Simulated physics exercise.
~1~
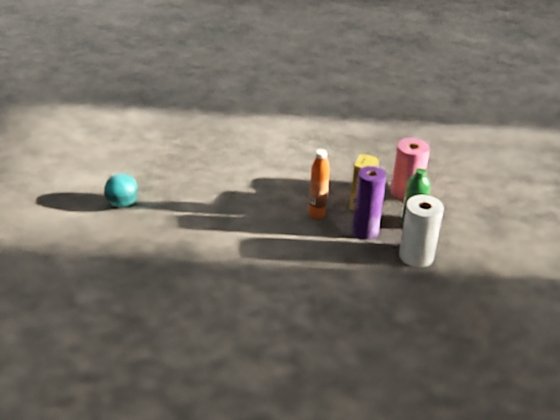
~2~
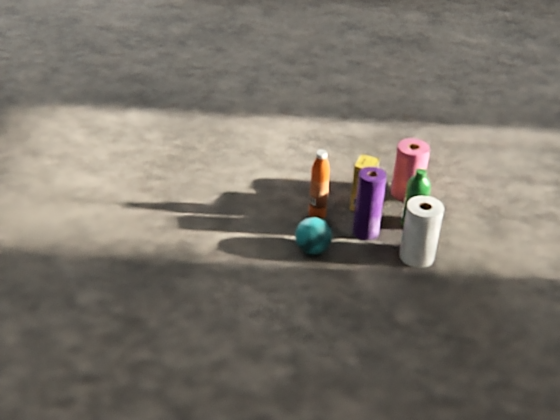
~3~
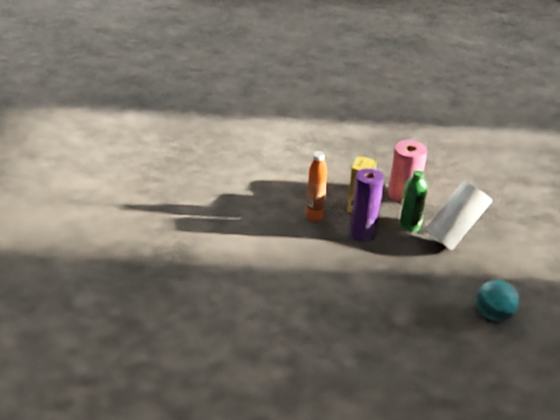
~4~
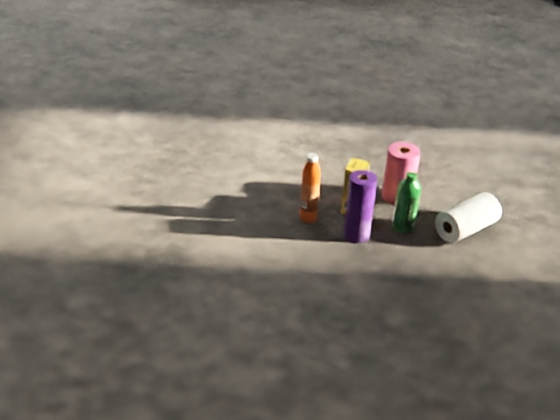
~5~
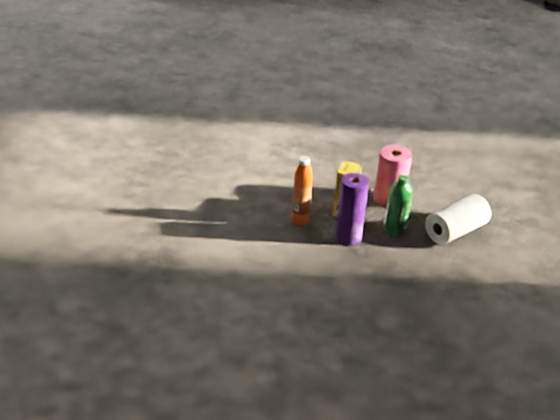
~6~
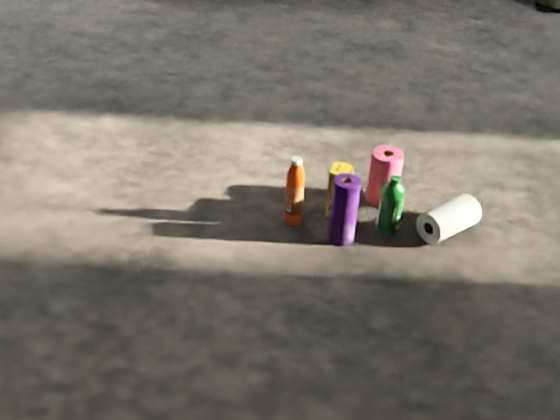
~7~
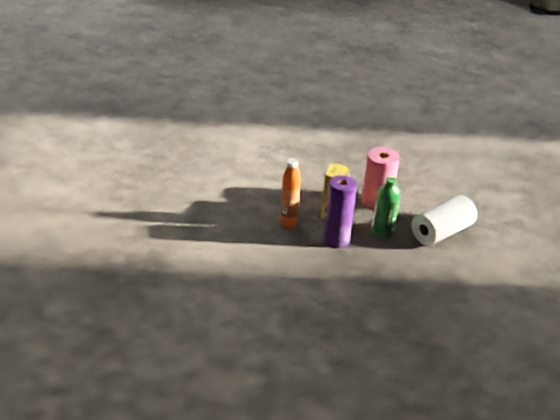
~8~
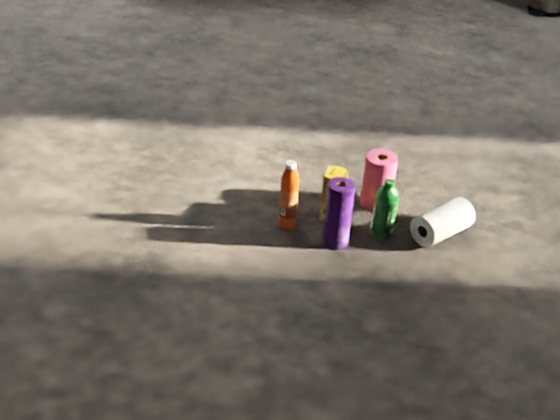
A turquoise ball rolls right and knocks over the white roll, leaving five objects standing.
